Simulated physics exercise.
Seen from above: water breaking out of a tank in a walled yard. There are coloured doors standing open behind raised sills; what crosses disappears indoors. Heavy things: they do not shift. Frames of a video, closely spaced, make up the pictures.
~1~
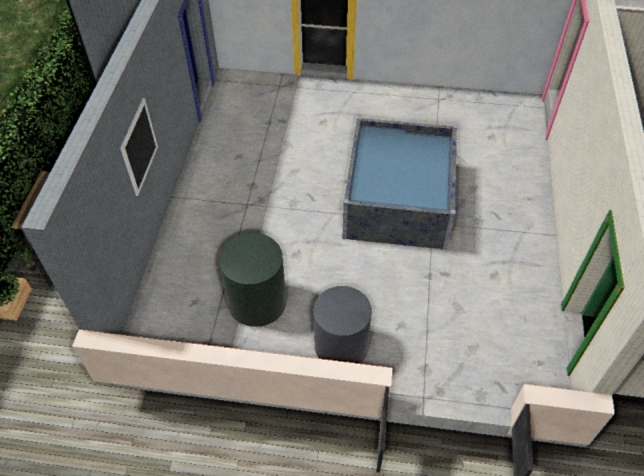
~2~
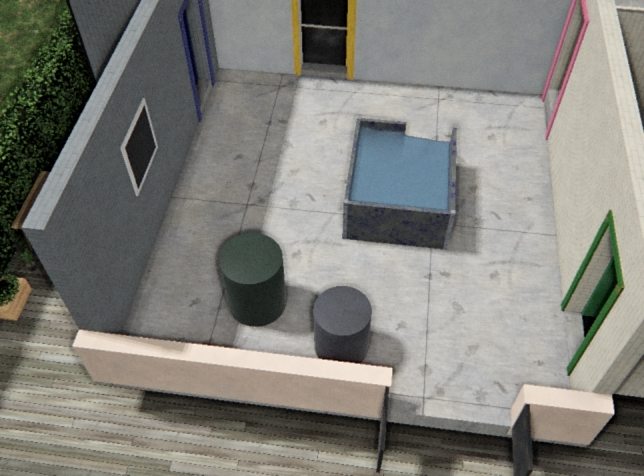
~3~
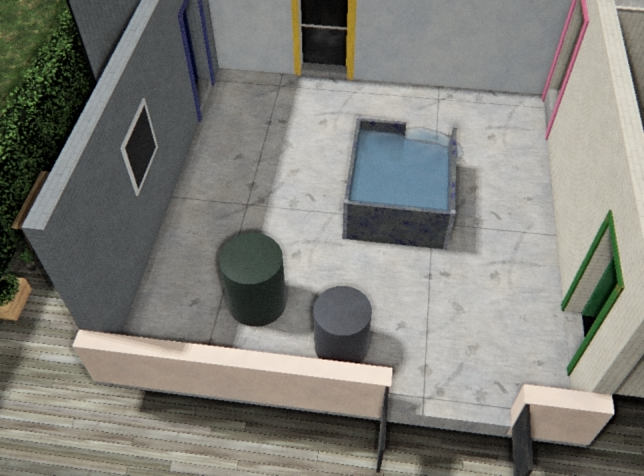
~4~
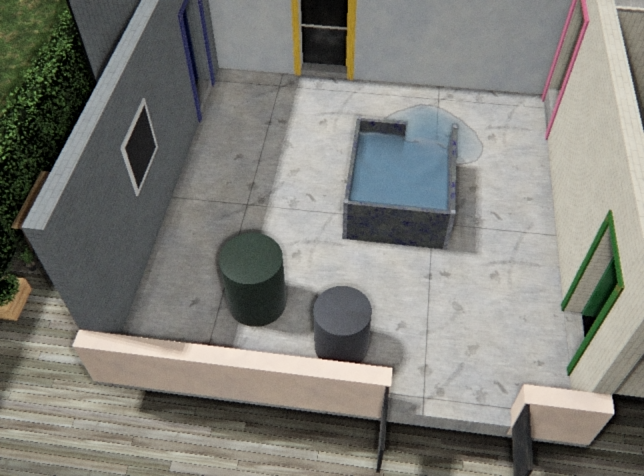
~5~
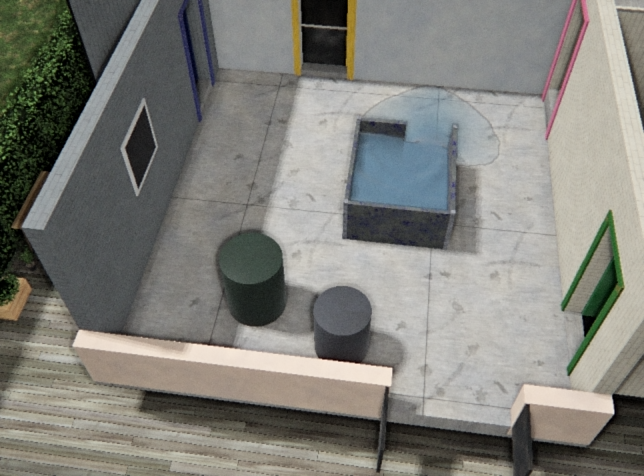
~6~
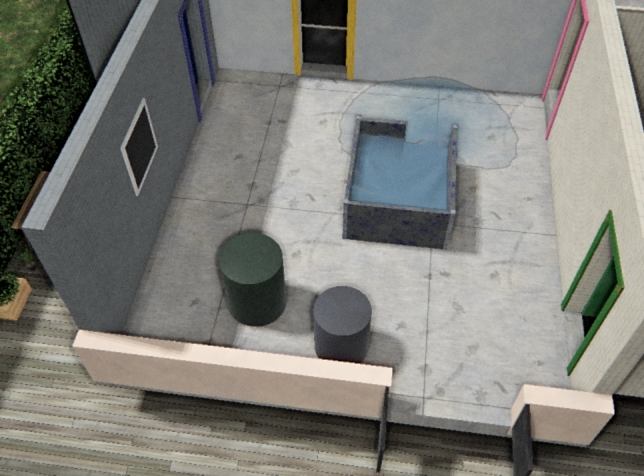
Water poured out through a gap in the far side of an open tank in a walled yard, spreading in a widening sheet across the pale floor behind it, while two dark cylinders stood still.
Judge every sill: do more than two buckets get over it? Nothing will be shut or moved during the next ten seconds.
Verdict: Green door - two or fewer get over; blue door - two or fewer get over; yellow door - two or fewer get over; pink door - two or fewer get over.
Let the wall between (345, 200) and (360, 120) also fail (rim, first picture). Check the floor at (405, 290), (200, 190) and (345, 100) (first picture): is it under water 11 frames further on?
Going in your order, I'd say still bare, then drenched, then still bare.
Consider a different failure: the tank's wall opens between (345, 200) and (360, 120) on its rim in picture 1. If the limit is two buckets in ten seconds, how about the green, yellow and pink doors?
The green door falls short; the yellow door falls short; the pink door falls short.
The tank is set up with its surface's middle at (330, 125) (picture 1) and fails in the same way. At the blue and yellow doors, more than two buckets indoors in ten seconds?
Result: Blue stays inside the limit; yellow tops the limit.
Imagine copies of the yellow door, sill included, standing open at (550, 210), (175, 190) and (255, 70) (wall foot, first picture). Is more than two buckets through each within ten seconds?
First stays short of it, second stays short of it, third stays short of it.
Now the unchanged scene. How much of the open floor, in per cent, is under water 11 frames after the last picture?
About 25 percent.
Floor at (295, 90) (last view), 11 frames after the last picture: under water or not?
It'll be soaked.
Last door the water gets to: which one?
Result: The green door.
A moment on, water covers 20 % of the floor; the green door not reached, the blue door not reached, the yellow door wet at the sill, nothing in, the pink door wet at the sill, nothing in.
Next, water covers 25 % of the floor; the green door not reached, the blue door not reached, the yellow door wet at the sill, nothing in, the pink door under two buckets in.
Then, water covers 45 % of the floor; the green door not reached, the blue door under two buckets in, the yellow door wet at the sill, nothing in, the pink door under two buckets in.
Later, water covers 80 % of the floor; the green door wet at the sill, nothing in, the blue door under two buckets in, the yellow door wet at the sill, nothing in, the pink door under two buckets in.
In the end, water covers 95 % of the floor; the green door under two buckets in, the blue door under two buckets in, the yellow door wet at the sill, nothing in, the pink door under two buckets in.
